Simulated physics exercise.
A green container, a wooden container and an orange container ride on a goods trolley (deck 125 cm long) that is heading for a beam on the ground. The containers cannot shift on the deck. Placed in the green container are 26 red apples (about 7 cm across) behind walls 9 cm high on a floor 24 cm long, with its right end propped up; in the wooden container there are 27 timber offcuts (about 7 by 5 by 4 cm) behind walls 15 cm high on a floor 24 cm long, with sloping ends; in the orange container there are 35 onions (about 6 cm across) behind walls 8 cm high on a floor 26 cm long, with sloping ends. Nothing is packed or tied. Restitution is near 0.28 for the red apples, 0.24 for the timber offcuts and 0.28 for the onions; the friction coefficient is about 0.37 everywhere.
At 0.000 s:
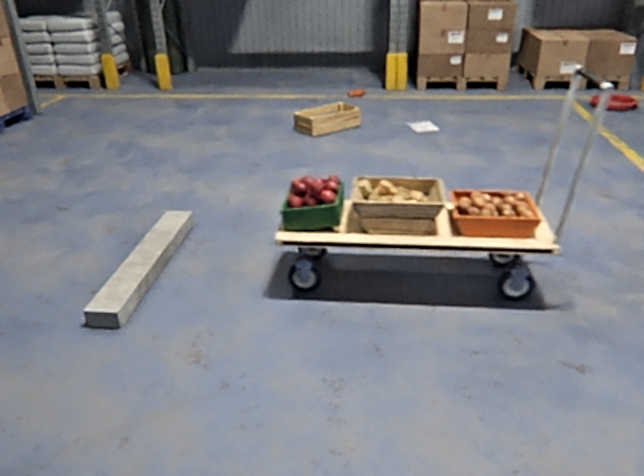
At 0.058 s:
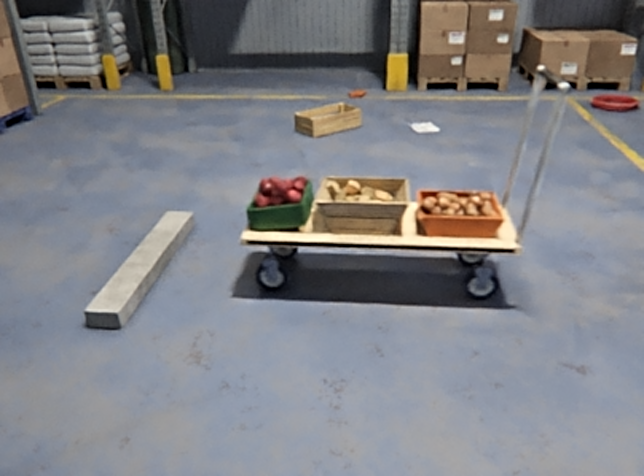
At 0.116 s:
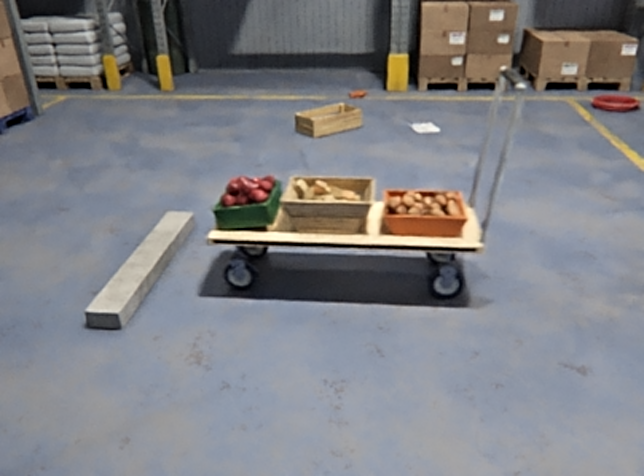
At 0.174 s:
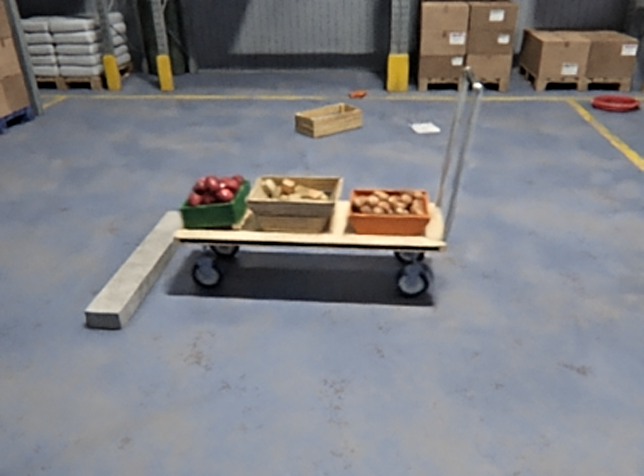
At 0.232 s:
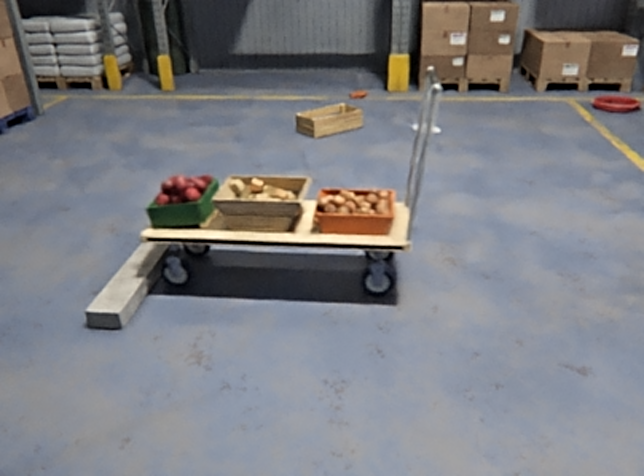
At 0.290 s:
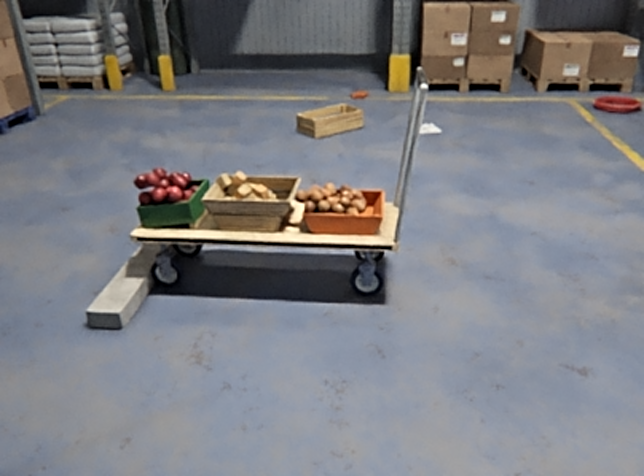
A trolley carrying apples, wooden pieces and onions in three containers rolls left to a beam.
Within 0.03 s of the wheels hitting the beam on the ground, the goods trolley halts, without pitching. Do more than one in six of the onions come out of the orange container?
Yes.
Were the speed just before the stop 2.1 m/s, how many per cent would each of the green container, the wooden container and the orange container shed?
In that case the green container sheds 20 per cent of its load, the wooden container 0 per cent, and the orange container 20 per cent.
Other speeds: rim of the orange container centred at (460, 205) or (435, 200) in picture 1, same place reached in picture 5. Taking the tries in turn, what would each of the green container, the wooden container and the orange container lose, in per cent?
Try by try, the green container would lose 30 then 20 per cent, the wooden container 0 then 0 per cent, and the orange container 20 then 10 per cent.
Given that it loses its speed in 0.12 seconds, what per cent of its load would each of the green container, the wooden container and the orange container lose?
Green container 20, wooden container 0, orange container 20 %.
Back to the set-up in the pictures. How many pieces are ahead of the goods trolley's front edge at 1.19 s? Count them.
Approx. 8 pieces ahead of the front edge.
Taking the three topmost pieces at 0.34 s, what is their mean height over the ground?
Around 56 centimetres.
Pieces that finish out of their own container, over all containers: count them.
Pieces: Around 20.
After 0.34 s, green container 23 in, 3 out, wooden container 27 in, 0 out and orange container 34 in, 1 out.
After 0.46 s, green container 19 in, 7 out, wooden container 27 in, 0 out and orange container 28 in, 7 out.
After 0.69 s, green container 17 in, 9 out, wooden container 27 in, 0 out and orange container 23 in, 12 out.
Outcome (at 1.19 s), green container 17 in, 9 out, wooden container 27 in, 0 out and orange container 24 in, 11 out. Asked share, 11 of 35, 31 per cent.
